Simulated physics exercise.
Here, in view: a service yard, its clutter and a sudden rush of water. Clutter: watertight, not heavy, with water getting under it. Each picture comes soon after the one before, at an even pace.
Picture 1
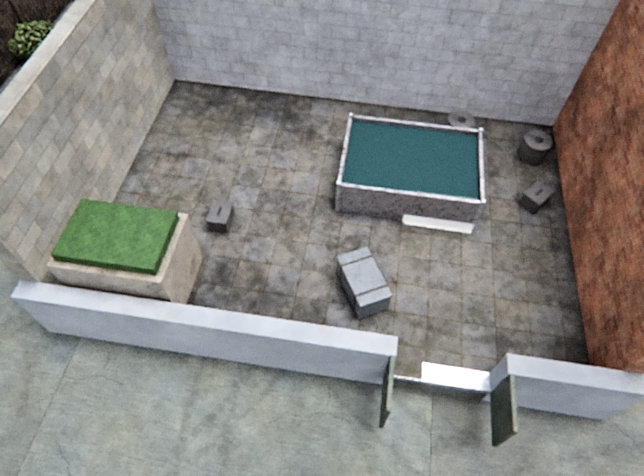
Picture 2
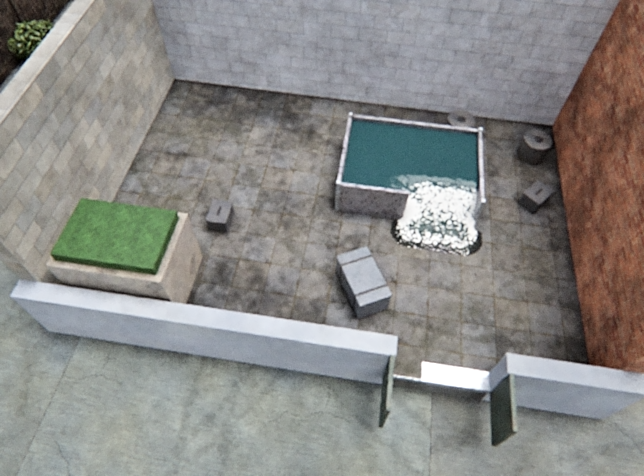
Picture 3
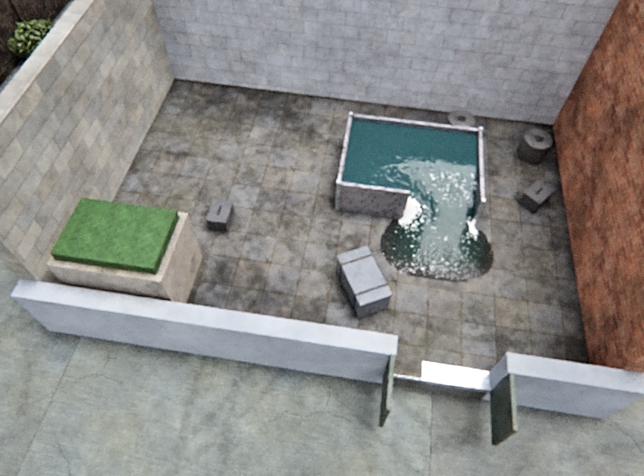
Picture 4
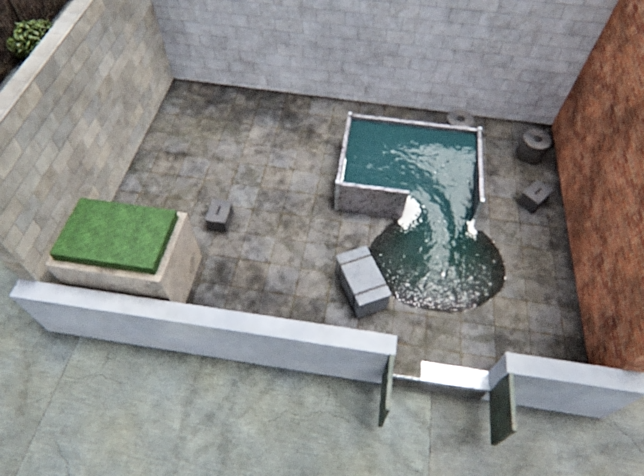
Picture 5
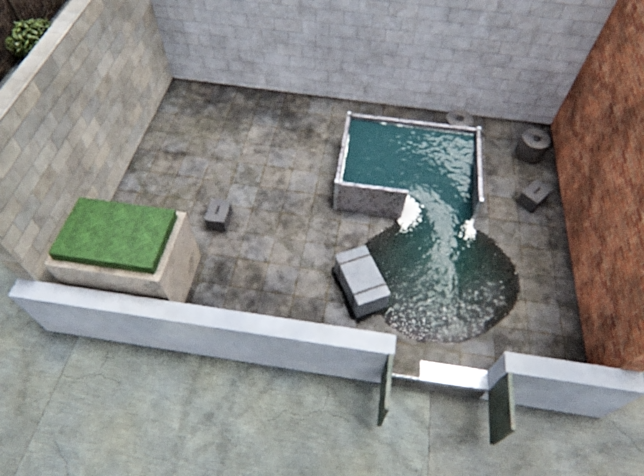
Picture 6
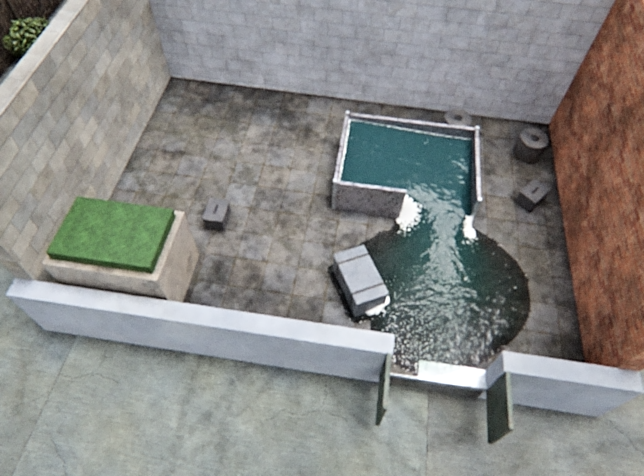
In a walled, paved service yard, a raised pool of green water stands near the back, with grey blocks scattered around it. Water bursts through its front side, then spreads across the paving in a widening rounded sheet, passing beside the central block and reaching the front gateway, while the blocks stay put.
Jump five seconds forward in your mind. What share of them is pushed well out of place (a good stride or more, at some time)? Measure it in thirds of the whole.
Low band.
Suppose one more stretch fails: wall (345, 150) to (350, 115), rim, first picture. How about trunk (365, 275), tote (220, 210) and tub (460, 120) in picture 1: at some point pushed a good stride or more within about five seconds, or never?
Falls short, travels that far, falls short.
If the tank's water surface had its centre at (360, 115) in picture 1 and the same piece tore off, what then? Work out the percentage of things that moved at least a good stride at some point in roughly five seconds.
Close to 40 %.
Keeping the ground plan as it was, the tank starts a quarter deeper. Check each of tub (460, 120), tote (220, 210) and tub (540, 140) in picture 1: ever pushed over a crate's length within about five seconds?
Respectively, never gets that far, never gets that far, never gets that far.
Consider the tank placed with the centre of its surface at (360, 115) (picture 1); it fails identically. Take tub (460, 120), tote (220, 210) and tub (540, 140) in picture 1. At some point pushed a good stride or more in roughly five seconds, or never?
Well, the first one didn't get far, the second got driven a long way, and the third didn't get far.
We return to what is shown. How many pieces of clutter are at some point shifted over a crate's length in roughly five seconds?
I count 1 of them.
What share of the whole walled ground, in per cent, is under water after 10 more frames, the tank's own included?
Estimate: About 30 %.
A moment on, 0 of 5 are well off their spots; 0 afloat.
Next, 0 of 5 are well off their spots; 0 afloat.
Later, 0 of 5 are well off their spots; 0 afloat.
In the end, 1 of 5 are well off their spots, and 1 have been at some point; 0 afloat.
